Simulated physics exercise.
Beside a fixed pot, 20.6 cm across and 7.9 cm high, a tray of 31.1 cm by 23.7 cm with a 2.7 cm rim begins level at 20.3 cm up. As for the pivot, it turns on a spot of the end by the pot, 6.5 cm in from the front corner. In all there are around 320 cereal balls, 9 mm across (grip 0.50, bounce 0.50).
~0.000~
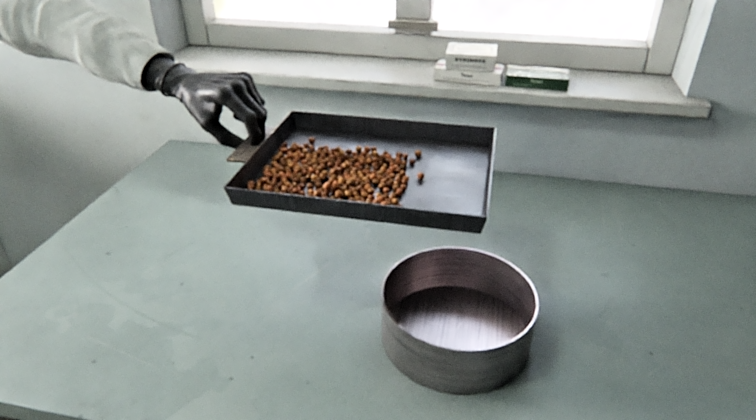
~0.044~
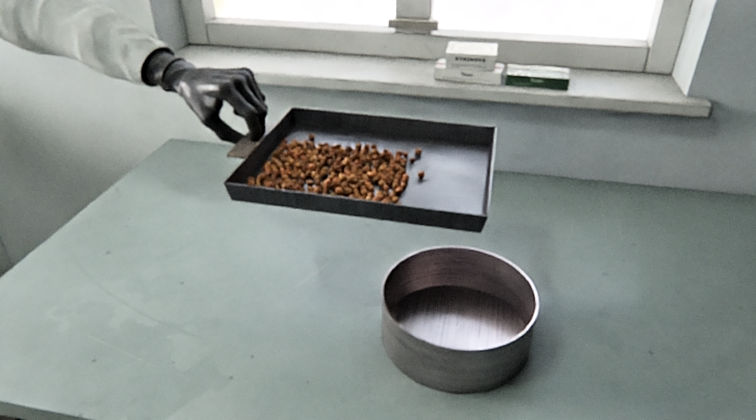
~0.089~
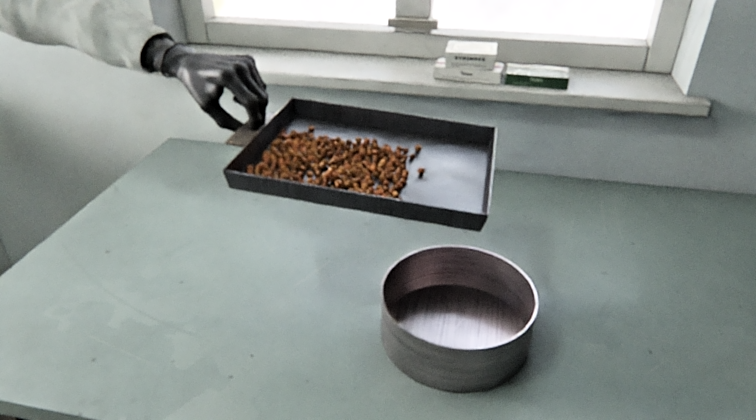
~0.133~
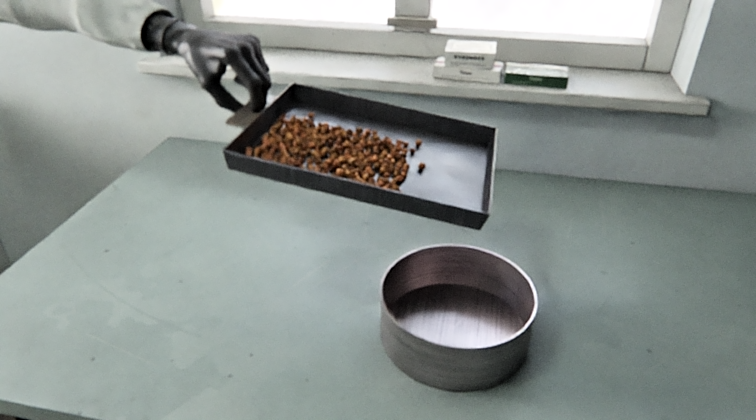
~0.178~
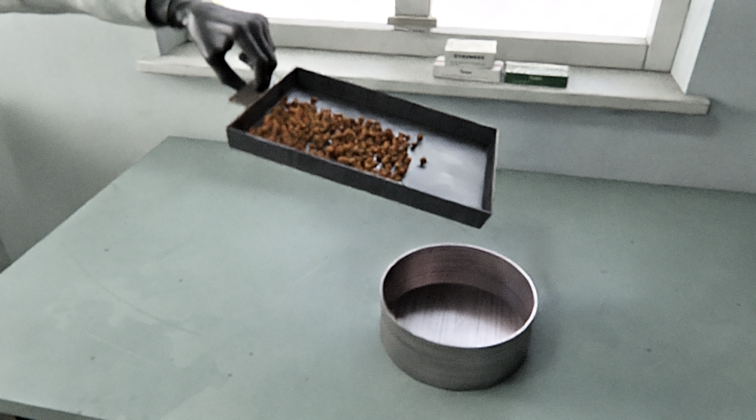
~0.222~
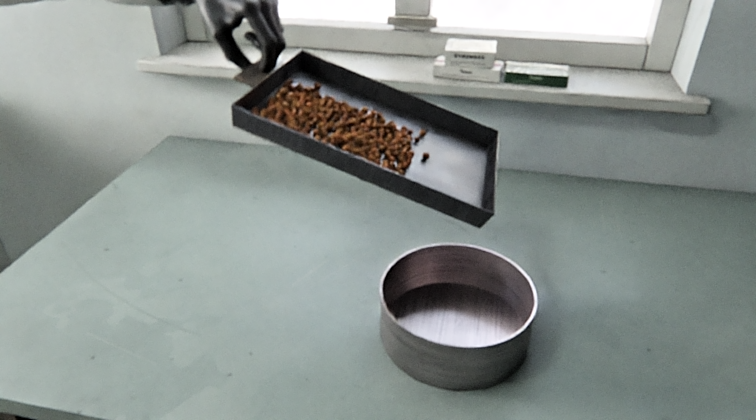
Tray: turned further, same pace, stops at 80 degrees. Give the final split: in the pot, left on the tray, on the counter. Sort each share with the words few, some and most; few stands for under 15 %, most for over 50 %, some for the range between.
The shares come out as follows. Pot: Few. Left on the tray: Some. Counter: Most.
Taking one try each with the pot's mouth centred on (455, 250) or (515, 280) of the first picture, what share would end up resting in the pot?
Near 10 and 30 percent, one try each.
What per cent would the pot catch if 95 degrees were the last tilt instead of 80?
That comes out at some 15 per cent.
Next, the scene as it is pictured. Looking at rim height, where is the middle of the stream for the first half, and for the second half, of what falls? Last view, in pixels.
(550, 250) or so first, later (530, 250).
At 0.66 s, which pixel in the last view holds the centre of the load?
I'd put it close to (488, 167).
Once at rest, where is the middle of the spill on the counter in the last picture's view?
You'll find it at about pixel (581, 279).
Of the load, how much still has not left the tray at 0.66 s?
Around 95 percent.
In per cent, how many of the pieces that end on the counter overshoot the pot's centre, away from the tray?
It comes to near 100 percent.
After 0.48 s, tilt 49 degrees; the tray holds 100 %, the pot 0 %.
Then, at 0.66 s, tilt 70 degrees; the tray holds 95 %, the pot 0 %.
After 0.95 s, tilt 80 degrees; the tray holds 40 %, the pot 5 %.
At rest (1.7 s), pot 5 %, tray 40 %, counter 55 %.
